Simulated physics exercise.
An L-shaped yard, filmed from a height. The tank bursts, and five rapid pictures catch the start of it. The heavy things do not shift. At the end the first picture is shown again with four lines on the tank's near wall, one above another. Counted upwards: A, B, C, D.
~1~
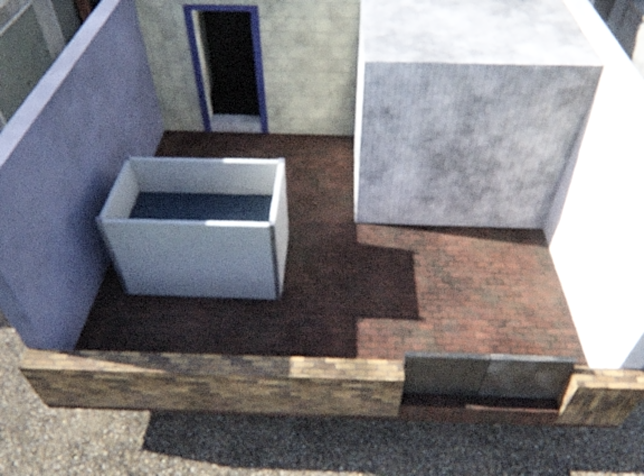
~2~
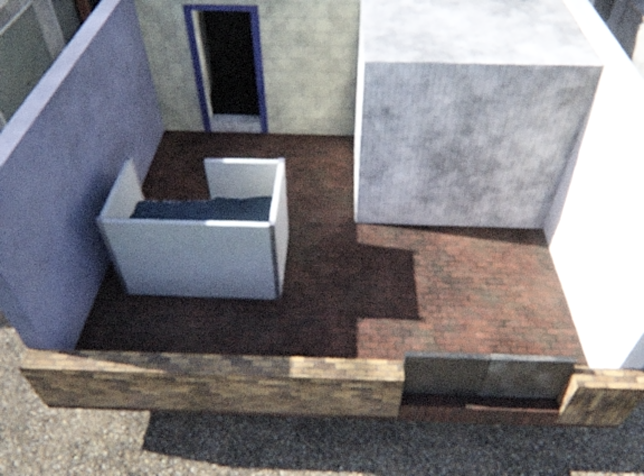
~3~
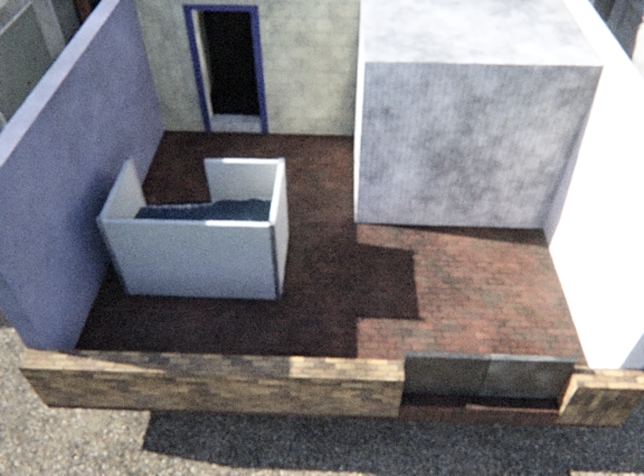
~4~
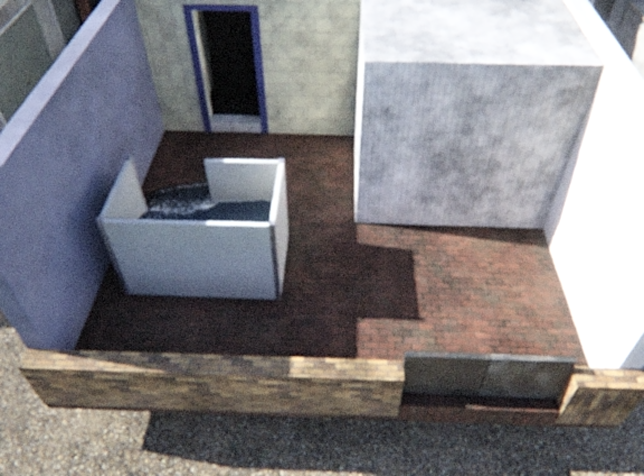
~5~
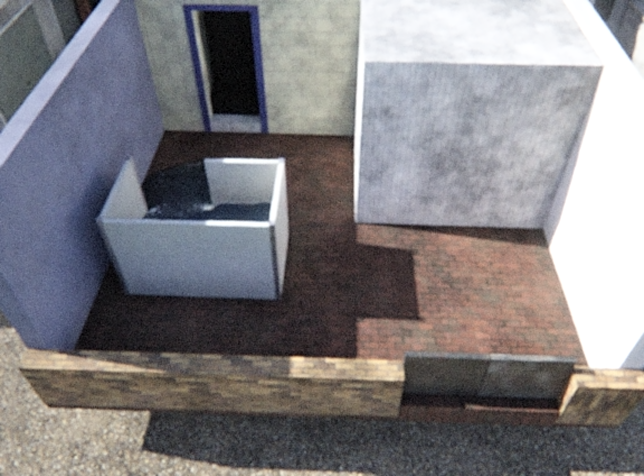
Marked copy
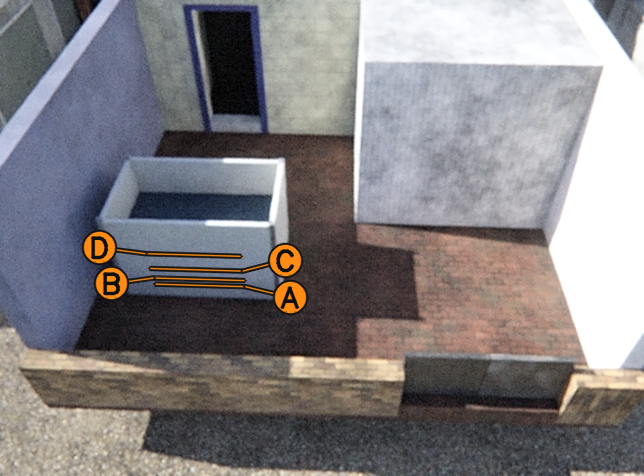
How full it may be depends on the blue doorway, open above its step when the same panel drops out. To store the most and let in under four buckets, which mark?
I would pick level C.
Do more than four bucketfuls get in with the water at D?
Yes, that goes wrong.
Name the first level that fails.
That is level D.
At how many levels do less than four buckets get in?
Three of them.
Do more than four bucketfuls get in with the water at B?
No.
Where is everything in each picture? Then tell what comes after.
Water in the tank at rest, its middle at (202, 220); foot of the blue doorway at (237, 132); shut gate at (488, 361), in the first picture.
Water covers 1 % of the ground, its front hidden from here, in the second picture.
Water covers 4 % of the ground, its front hidden from here, in the third picture.
Water covers 7 % of the ground, its front hidden from here, in the fourth picture.
Water covers 13 % of the ground, its front hidden from here, in the fifth picture.
On the marked copy, A at (200, 285); B at (198, 279); C at (196, 269); D at (192, 254); from the bottom up A, B, C, D.
If A is chosen, nothing gets over.
If B is chosen, nothing gets over.
If C is chosen, a splash gets over, under a bucket.
If D is chosen, about 9 bucketfuls get in.
